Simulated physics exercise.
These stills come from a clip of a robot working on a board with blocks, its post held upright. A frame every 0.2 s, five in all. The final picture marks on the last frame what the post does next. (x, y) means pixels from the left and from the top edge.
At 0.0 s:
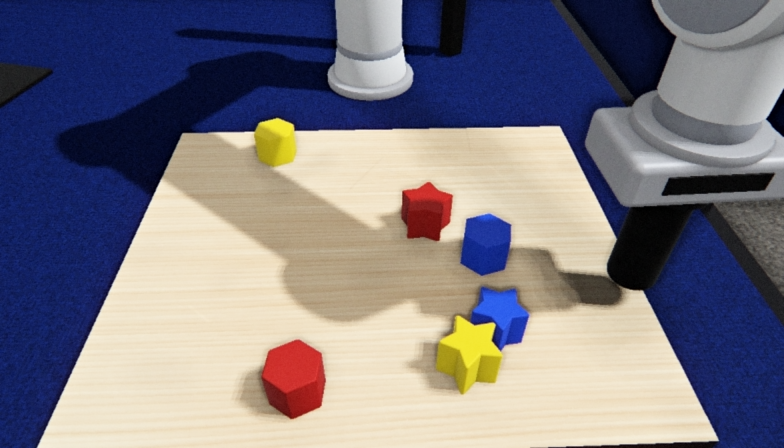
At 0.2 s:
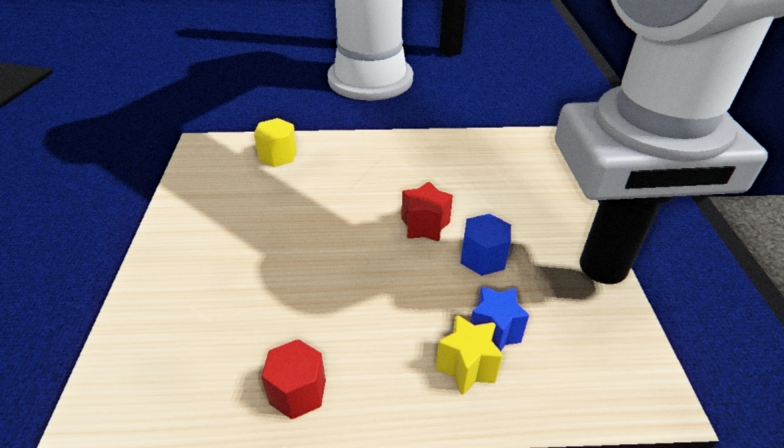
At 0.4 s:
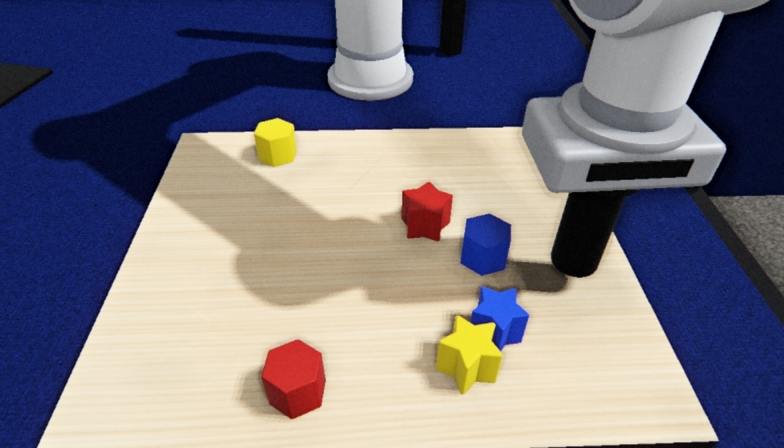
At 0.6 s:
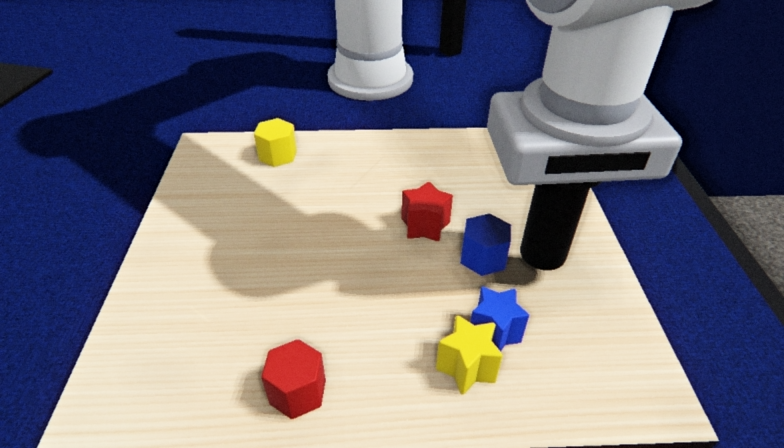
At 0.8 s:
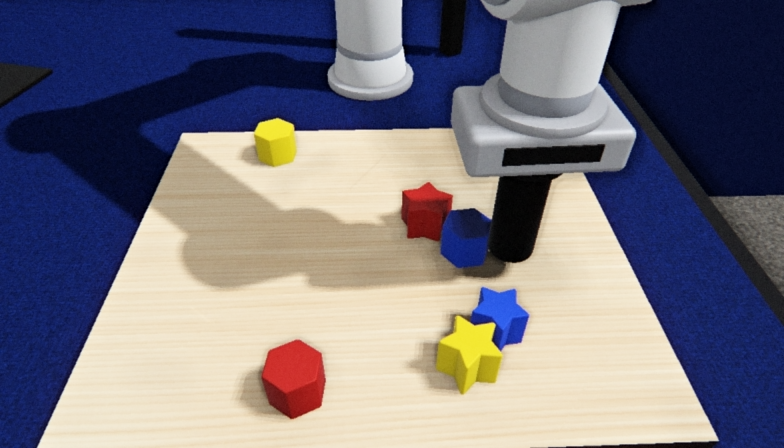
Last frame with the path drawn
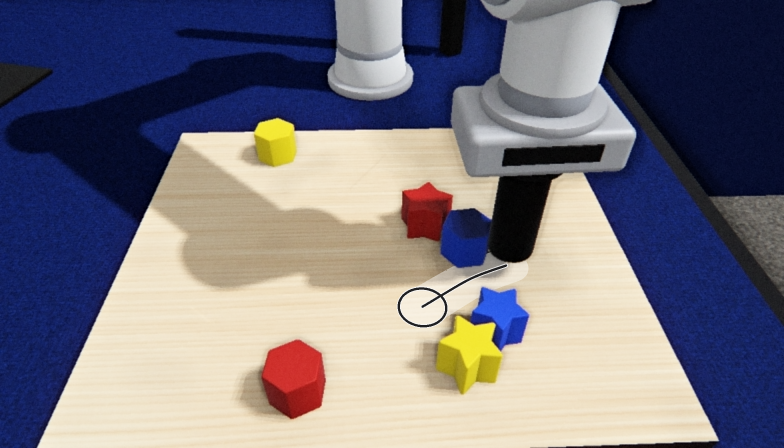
A robot arm with a black post moved left over a wooden board of red, blue and yellow blocks, then nudged the blue hexagonal block slightly left, up close to the red star.
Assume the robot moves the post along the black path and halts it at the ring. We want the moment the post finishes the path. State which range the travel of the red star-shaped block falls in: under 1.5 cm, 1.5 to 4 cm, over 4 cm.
Distance: Below 1.5 cm.
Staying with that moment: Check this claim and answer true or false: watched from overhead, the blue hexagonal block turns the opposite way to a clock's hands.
My answer: False.
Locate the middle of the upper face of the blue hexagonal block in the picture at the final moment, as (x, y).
The answer is (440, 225).
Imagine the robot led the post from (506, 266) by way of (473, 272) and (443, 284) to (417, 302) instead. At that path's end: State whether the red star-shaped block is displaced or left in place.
It moves.
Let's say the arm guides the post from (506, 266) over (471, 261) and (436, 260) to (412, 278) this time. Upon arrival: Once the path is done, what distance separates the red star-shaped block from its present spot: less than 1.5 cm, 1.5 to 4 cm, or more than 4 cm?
The distance will be 1.5 to 4 cm.
The drawn path runs from (506, 266) over (477, 276) and (450, 290) to (422, 307).
The first path, step by step. Halfway along, post at (465, 265); red star-shaped block at (421, 194); blue hexagonal block at (440, 225), turned 45° clockwise.
At the end, post at (424, 290); red star-shaped block at (421, 194); blue hexagonal block at (440, 225), turned 45° clockwise; blue star-shaped block not moved.
